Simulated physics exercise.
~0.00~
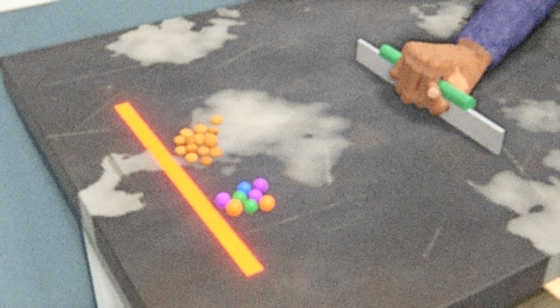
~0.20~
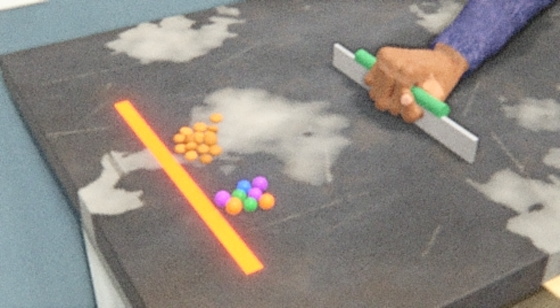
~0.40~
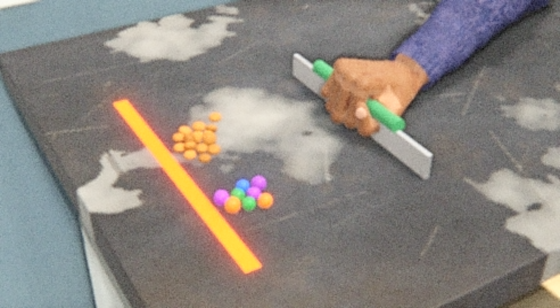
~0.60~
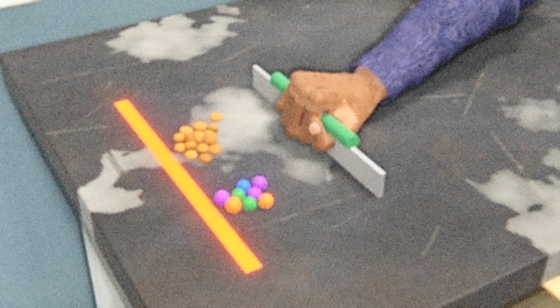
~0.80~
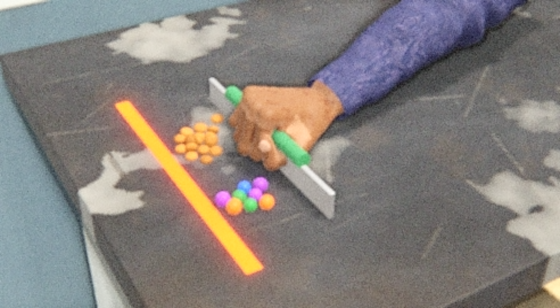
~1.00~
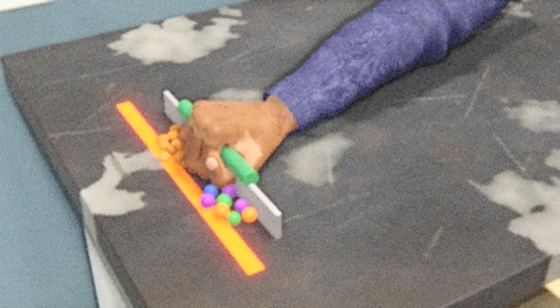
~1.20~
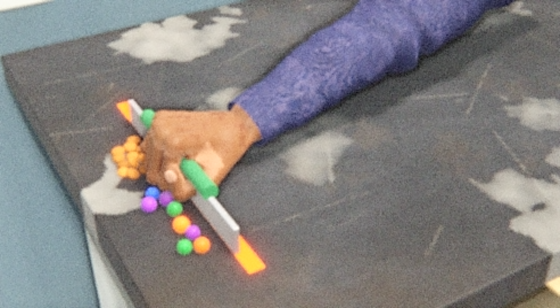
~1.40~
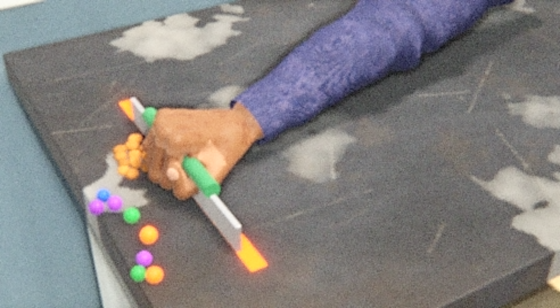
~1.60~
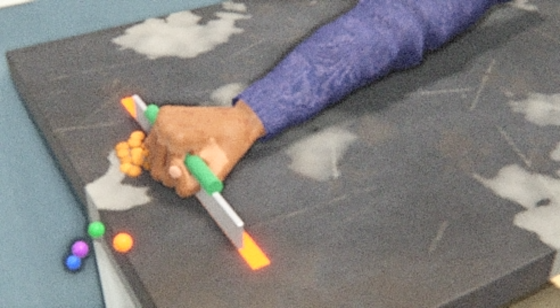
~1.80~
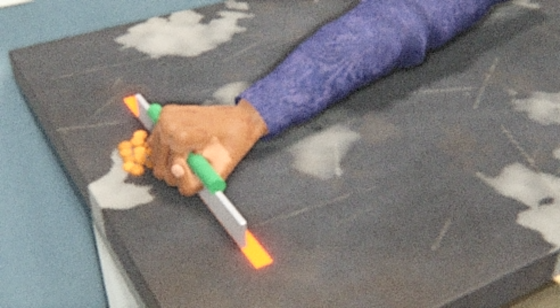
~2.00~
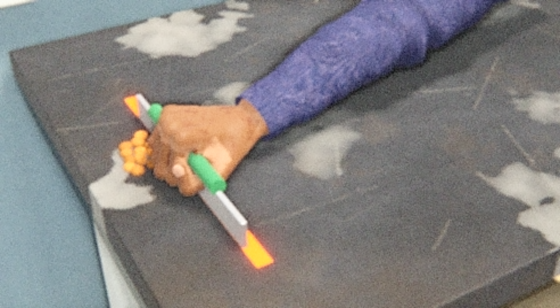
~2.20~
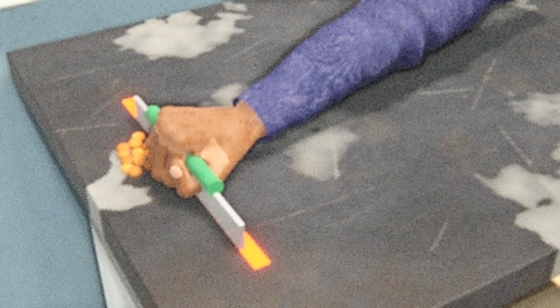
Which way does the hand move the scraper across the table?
The hand moves the scraper to the left, towards the orange tape, and stops it there.
